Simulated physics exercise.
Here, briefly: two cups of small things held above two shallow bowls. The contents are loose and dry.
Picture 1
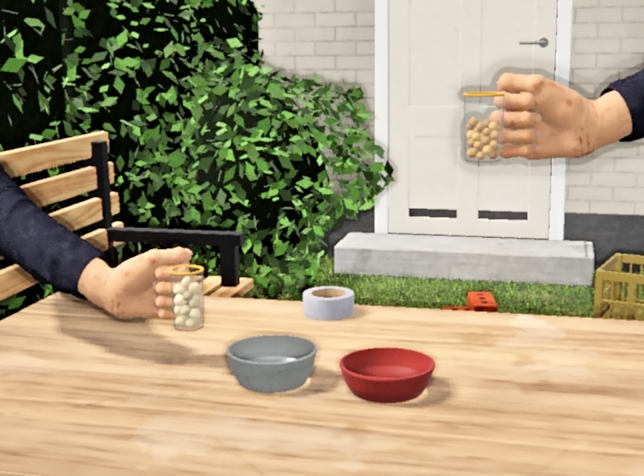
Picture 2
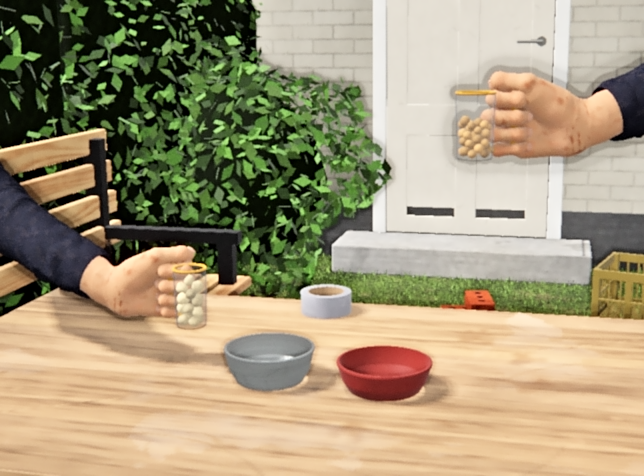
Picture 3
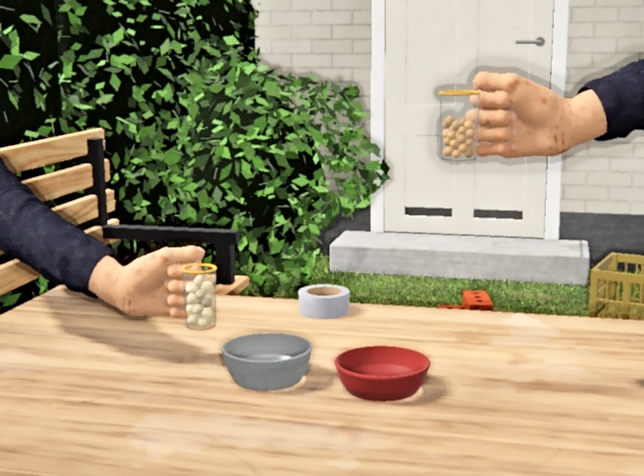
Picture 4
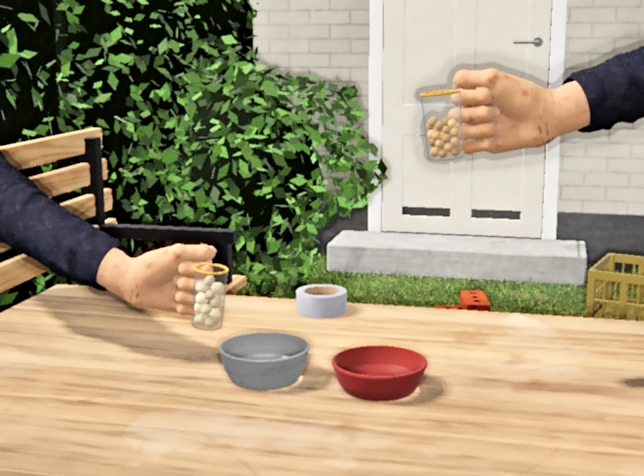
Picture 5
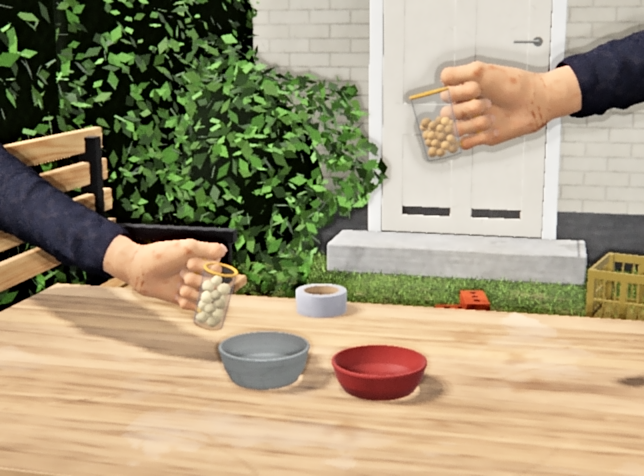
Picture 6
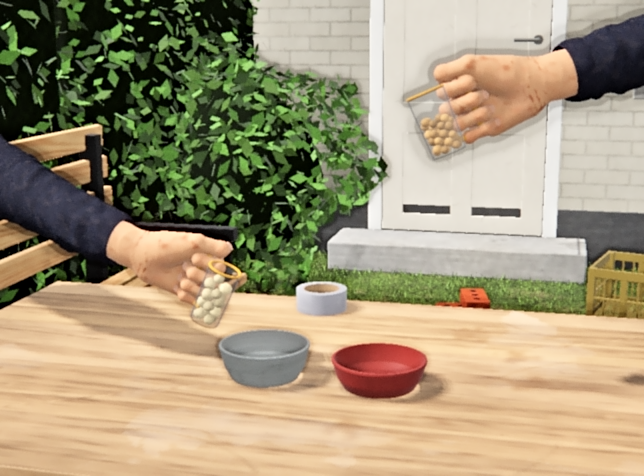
Two hands held small clear cups of pale, round things, one low by a grey dish and one much higher up, then moved them inward toward each other and tilted them partway.
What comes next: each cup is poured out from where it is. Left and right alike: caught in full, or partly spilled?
Left dish: Caught in full; right dish: Partly spilled.
Then, 0.68 s later than the last frame, left, every one still in the cup; right, every one still in the cup.
Then, 1.27 s later than the last frame, left, almost all still in the cup, about a tenth in the air; right, the larger part still in the cup, about a tenth in the air.
Then, 1.78 s later than the last frame, left, every one in the dish; right, roughly two thirds in the dish, about a tenth outside the dish, roughly a quarter in the air.
When it is over, left, every one in the dish, not one outside the dish; right, roughly two thirds in the dish, roughly a third outside the dish.
